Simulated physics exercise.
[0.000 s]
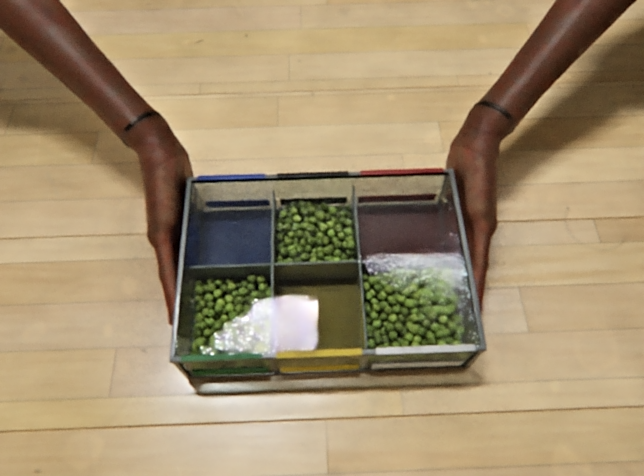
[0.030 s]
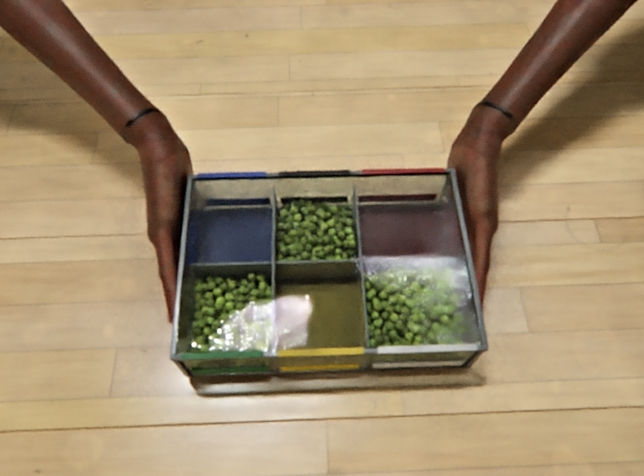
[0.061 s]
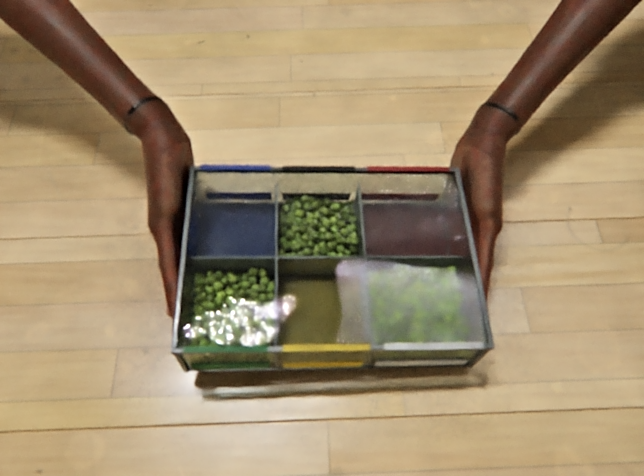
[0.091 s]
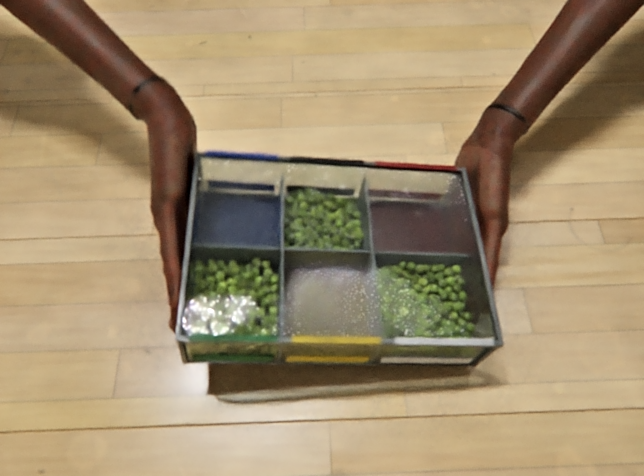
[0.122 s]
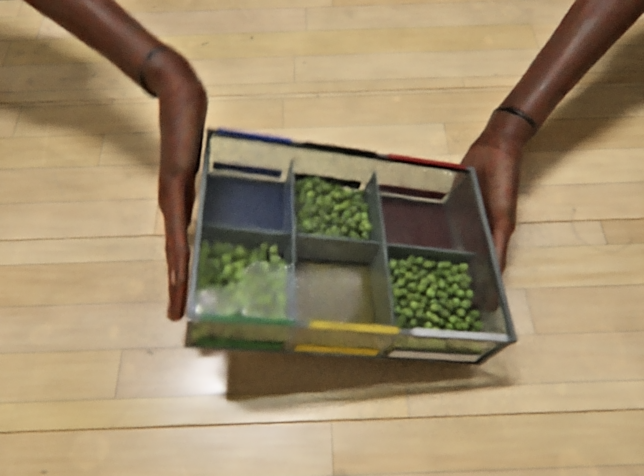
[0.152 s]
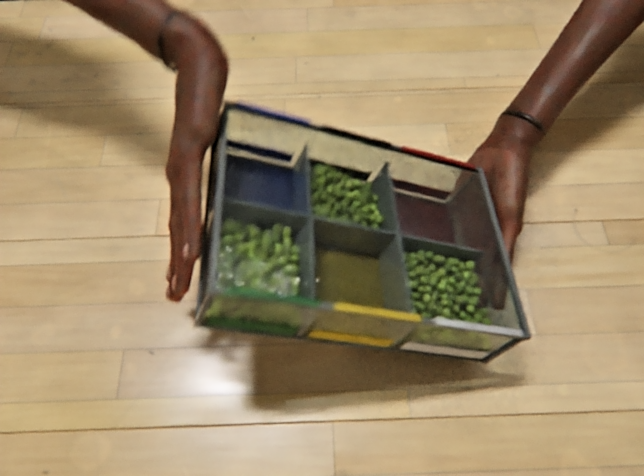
In the video, two hands hold a clear-lidded box with six compartments, three of them containing green peas, above a wooden floor, then raise its left side, tilting and turning it increasingly while the peas stay in their sections.
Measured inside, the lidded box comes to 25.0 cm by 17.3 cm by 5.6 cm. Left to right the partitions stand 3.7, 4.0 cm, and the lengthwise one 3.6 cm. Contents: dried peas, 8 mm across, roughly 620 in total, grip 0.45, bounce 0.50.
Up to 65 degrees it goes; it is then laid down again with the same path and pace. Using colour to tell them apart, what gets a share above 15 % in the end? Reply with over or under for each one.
Red: Under, blue: Under, green: Under, yellow: Under, white: Over, black: Over.
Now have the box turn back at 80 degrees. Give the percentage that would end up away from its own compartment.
It would come to about 25 per cent.
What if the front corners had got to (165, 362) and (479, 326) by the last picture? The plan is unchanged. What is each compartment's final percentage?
It comes out as red at 0 percent, blue at 5 percent, green at 30 percent, yellow at 5 percent, white at 40 percent and black at 20 percent.
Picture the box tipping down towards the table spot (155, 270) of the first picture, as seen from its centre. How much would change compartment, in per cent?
I'd estimate about 15 %.
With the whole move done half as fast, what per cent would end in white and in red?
Expect white at 50 percent and red at 5 percent.
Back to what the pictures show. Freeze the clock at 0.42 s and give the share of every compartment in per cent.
In per cent: Red 0; blue 0; green 20; yellow 5; white 50; black 25.
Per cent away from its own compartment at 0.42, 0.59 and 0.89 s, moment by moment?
First 10, next 25, last 25.
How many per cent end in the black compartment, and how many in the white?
In black it's 25, in white it's 50.
After 0.42 s, tilt 62 degrees; green 20 %, yellow 5 %, white 50 %, black 25 %.
After 0.59 s, tilt 23 degrees; red 5 %, green 10 %, yellow 10 %, white 50 %, black 25 %.
After 0.89 s, tilt 0 degrees; red 5 %, green 10 %, yellow 10 %, white 50 %, black 25 %.
By 1.3 s all is still; red 5 %, blue 0 %, green 10 %, yellow 10 %, white 50 %, black 25 %.
